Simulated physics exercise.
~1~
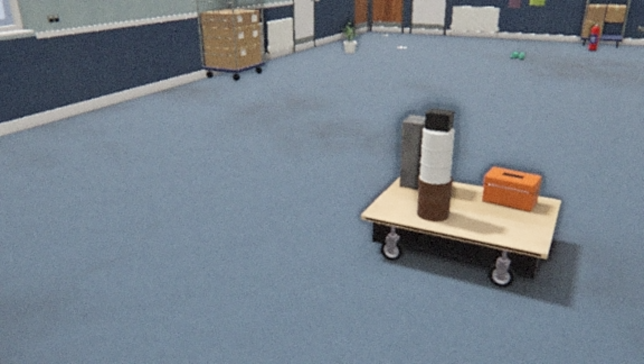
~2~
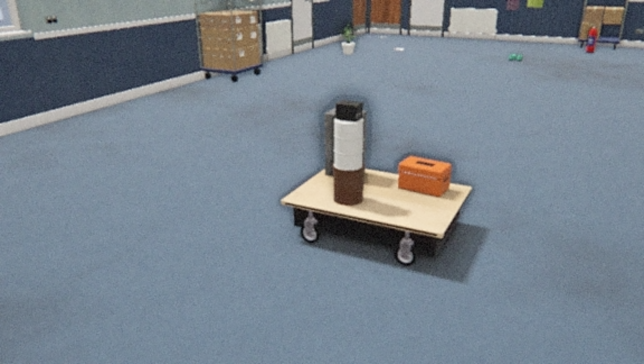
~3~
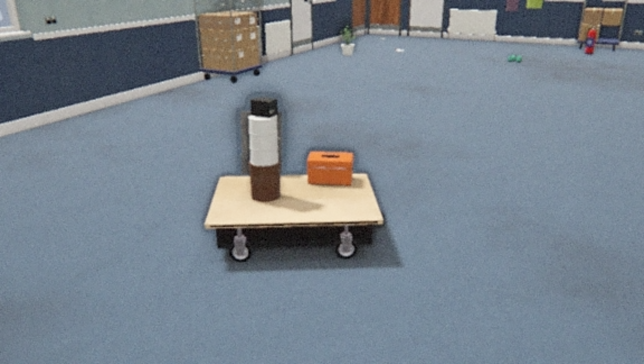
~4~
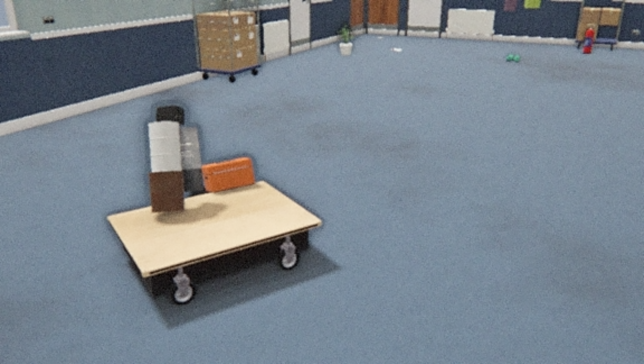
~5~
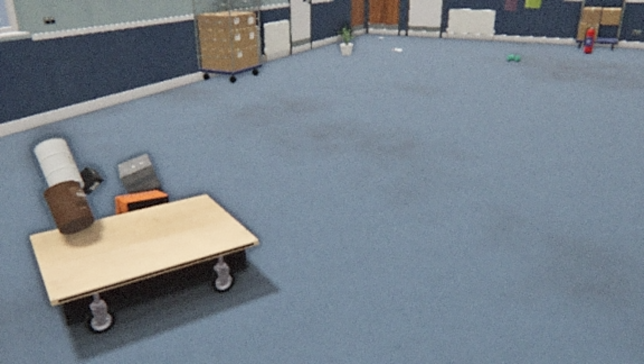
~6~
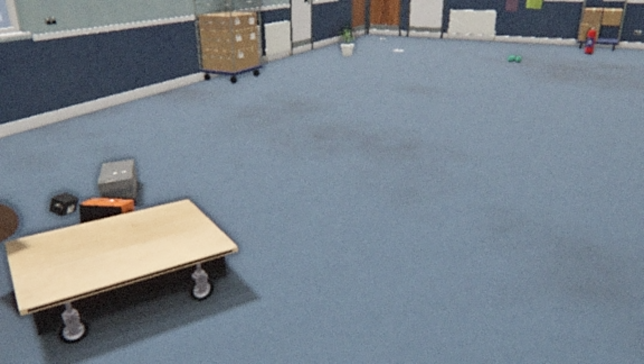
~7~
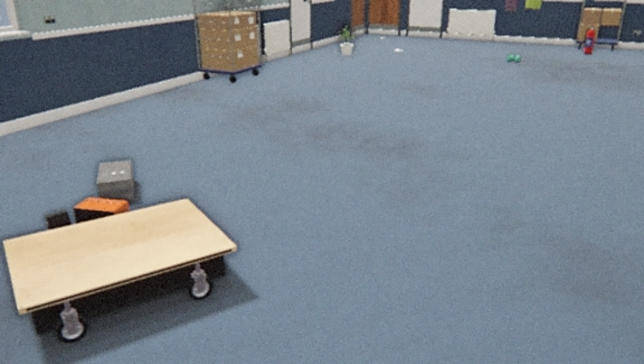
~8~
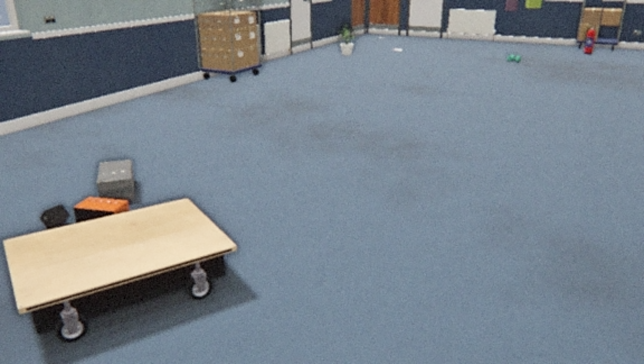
In a wide room with a blue floor and dark blue lower walls, a flat wooden cart rolls left, carrying a grey box, an orange toolbox and a stack with a brown pail, a white canister and a black parcel on top. As the cart swings around, the grey box goes off the deck behind the stack. The stack then leans, and the toolbox slides off the back edge. The black parcel drops to the floor while the canister and pail tip away to the left. Finally the cart stands still, its deck bare, with the toolbox, grey box and parcel behind it.
